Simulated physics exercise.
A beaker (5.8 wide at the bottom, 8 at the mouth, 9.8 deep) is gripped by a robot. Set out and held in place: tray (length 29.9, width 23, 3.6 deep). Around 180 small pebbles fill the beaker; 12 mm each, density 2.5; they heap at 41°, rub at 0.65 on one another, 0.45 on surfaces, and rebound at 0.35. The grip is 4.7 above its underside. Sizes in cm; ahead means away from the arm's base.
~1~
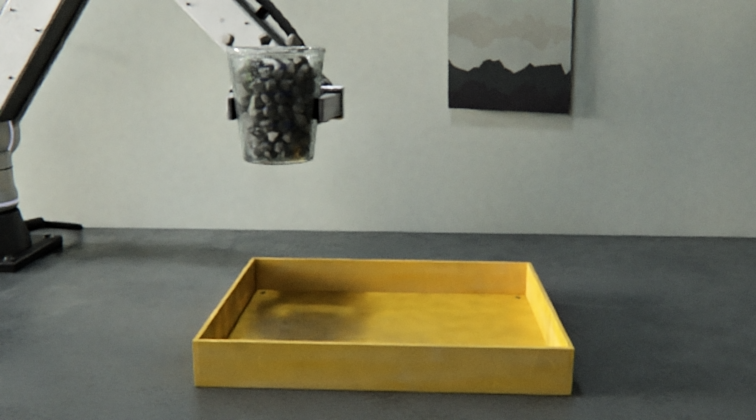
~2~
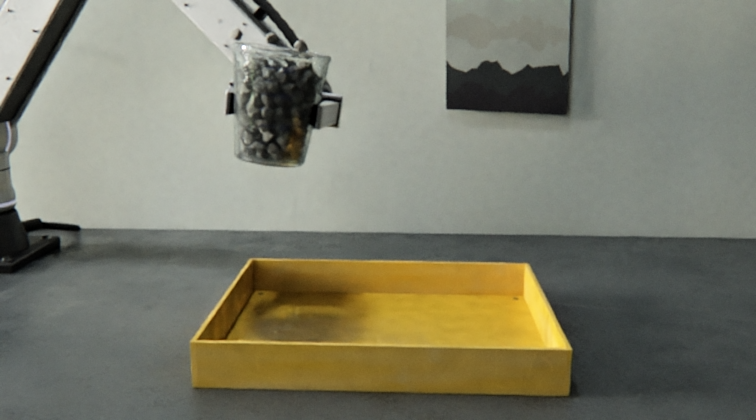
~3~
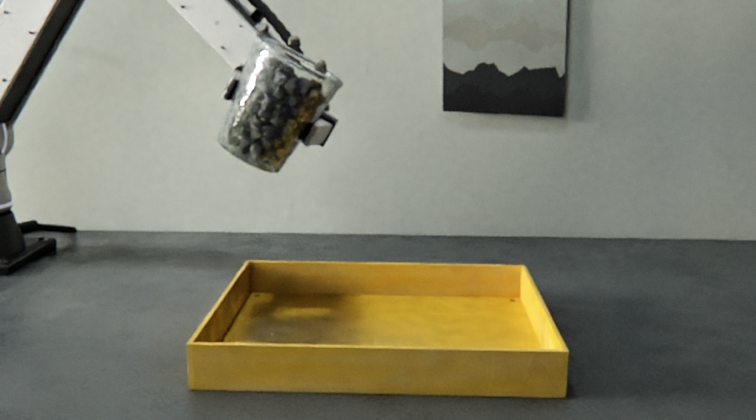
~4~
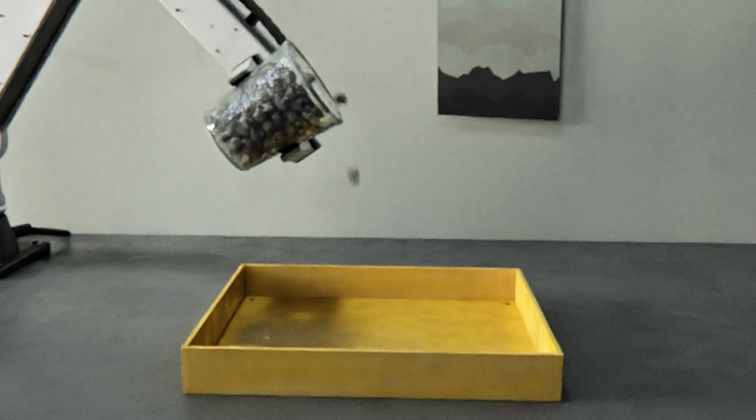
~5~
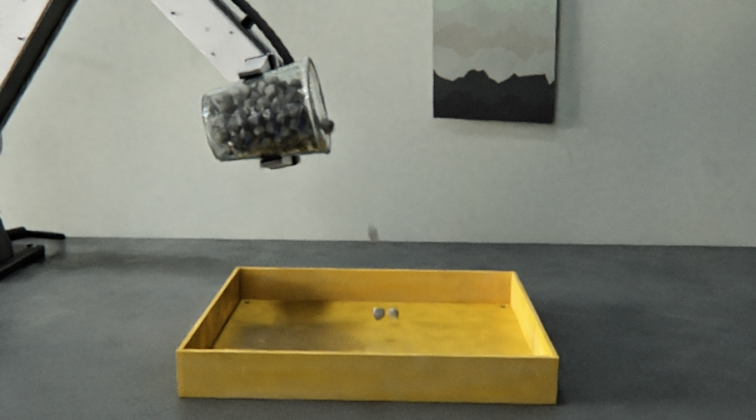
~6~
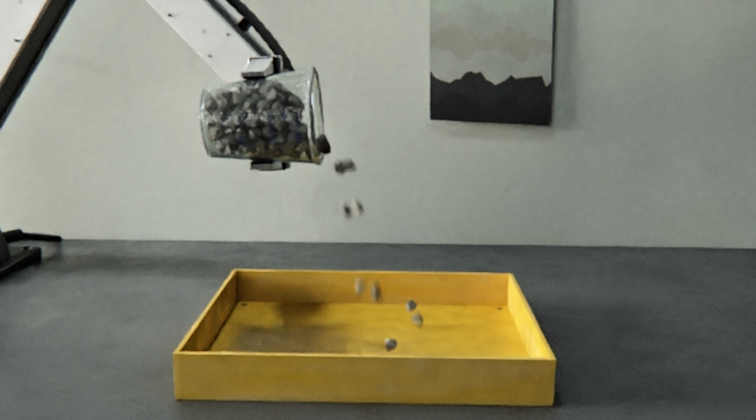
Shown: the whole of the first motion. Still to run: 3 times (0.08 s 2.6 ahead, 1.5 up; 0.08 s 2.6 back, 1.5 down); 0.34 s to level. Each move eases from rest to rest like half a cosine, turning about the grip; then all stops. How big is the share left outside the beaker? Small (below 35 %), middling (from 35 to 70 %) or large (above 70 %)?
Outside the beaker the share is large, above 70 %.
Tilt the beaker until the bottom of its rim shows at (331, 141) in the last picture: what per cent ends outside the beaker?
Some 75 per cent.
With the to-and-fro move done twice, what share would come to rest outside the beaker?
In that case some 100 per cent.
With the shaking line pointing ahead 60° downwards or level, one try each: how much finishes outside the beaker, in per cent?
About 40 and 90 per cent.
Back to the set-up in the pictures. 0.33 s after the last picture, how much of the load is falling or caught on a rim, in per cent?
Roughly 23 per cent.
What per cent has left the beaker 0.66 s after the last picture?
Near 100 per cent so far.
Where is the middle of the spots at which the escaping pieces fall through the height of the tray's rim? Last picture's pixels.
Near (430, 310).
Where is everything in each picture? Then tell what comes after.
In the first frame, beaker middle at (277, 106), level; upper third of the load around (280, 75), from x 230 to 310, top at y 40; 175 in the beaker.
In the second frame, beaker middle at (276, 107), tilted 8° forward; upper third of the load around (276, 76), from x 235 to 315, top at y 35.
In the third frame, beaker middle at (273, 109), tilted 30° forward; upper third of the load around (278, 82), from x 235 to 320, top at y 30.
In the fourth frame, beaker middle at (269, 113), tilted 56° forward; upper third of the load around (278, 94), from x 220 to 355, top at y 70; 173 in the beaker, 2 in flight or on a rim.
In the fifth frame, beaker middle at (265, 117), tilted 78° forward; upper third of the load around (268, 100), from x 215 to 395, top at y 80; 172 in the beaker, 2 in the tray, 1 in flight or on a rim.
In the sixth frame, beaker middle at (262, 119), tilted 86° forward; upper third of the load around (260, 104), from x 210 to 415, top at y 85; 166 in the beaker, 5 in the tray, 4 in flight or on a rim.
Then, 0.33 s after the last picture, tilted 86° forward, highest piece 20 above the table; 119 in the tray, 15 in the beaker, 41 in flight or on a rim.
Then, 0.66 s after the last picture, tilted 41° forward, highest piece 3 above the table; 174 in the tray, 1 on the table or floor.
Then, 1.02 s after the last picture, level, highest piece 2 above the table; 174 in the tray, 1 on the table or floor.
Then, 2.07 s after the last picture, level, highest piece 2 above the table; 174 in the tray, 1 on the table or floor.
Final count, 174 in the tray, 1 on the table or floor. That is 100 % outside the beaker.
